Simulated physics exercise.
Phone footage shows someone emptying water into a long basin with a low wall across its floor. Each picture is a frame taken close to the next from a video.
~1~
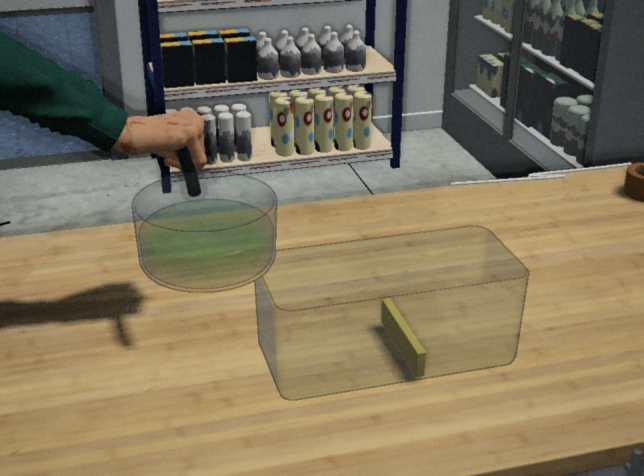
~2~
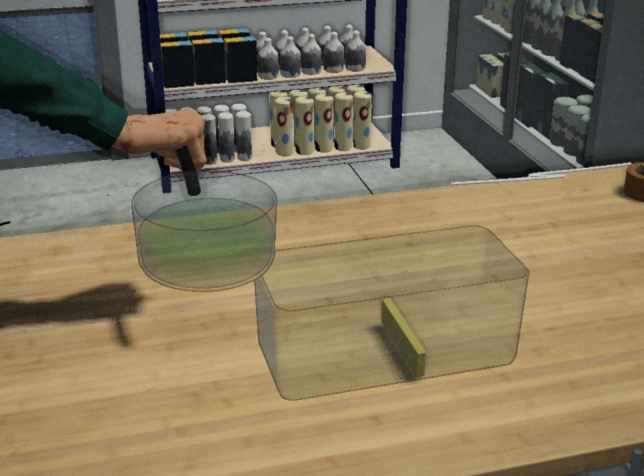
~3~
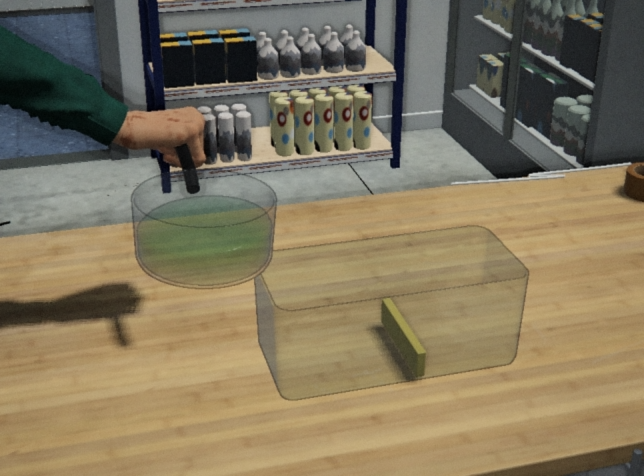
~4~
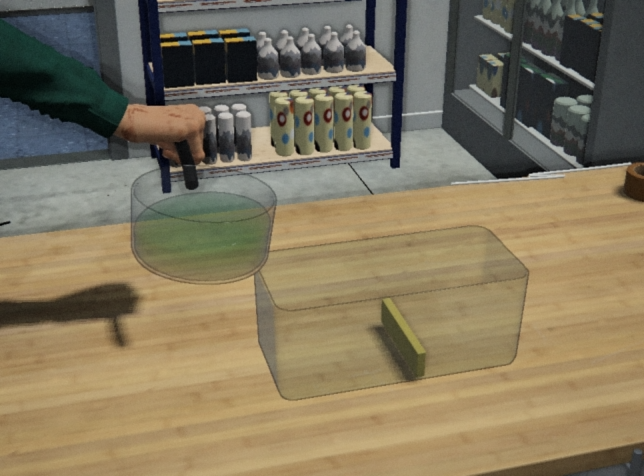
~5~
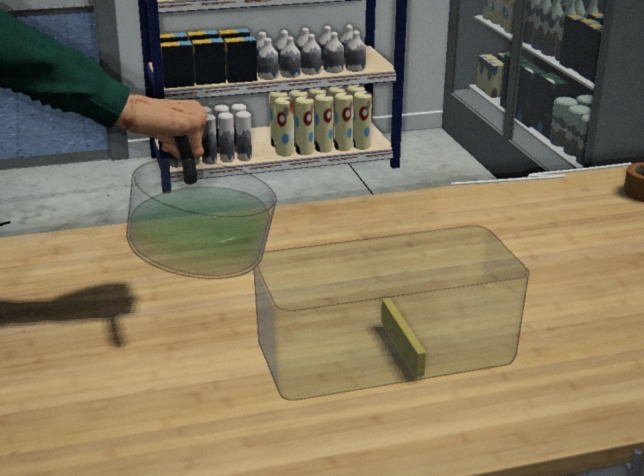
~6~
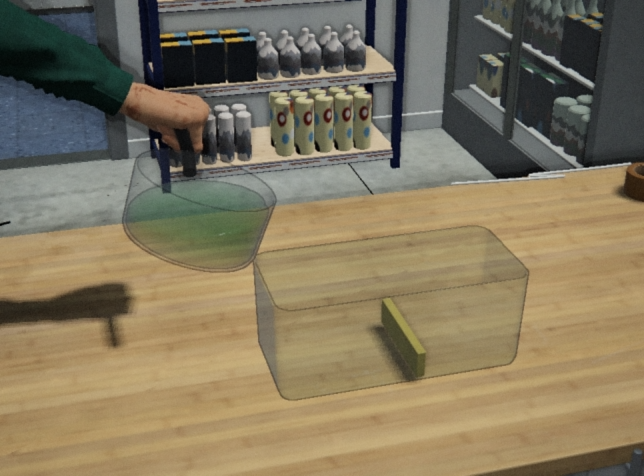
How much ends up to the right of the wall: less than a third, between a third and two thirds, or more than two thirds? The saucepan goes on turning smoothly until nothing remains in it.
Less than a third.
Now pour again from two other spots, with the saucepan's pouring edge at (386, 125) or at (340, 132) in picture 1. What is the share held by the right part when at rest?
You'd get 45 percent from the first and 70 percent from the second.
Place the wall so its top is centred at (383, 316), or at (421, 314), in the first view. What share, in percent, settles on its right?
About 15 per cent, then about 10 per cent.
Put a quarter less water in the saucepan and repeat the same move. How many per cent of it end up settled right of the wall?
About 10 percent.
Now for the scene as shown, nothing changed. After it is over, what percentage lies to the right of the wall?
About 15 per cent.
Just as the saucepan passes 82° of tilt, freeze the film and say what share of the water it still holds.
55 per cent, approximately.
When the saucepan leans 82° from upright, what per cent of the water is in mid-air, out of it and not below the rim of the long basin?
Roughly 40 percent.
A moment on, the tilt is 82° and 54 per cent is still to pour, 4 is left of the wall and 0 right of it.
Next, the tilt is 114° and 5 per cent is still to pour, 73 is left of the wall and 4 right of it.
Then the tilt is 116° and 0 per cent is still to pour, 87 is left of the wall and 9 right of it.
Later the tilt is 116° and 0 per cent is still to pour, 83 is left of the wall and 13 right of it.
Finally, 83 per cent lies left of the wall, 13 right of it and 4 outside.
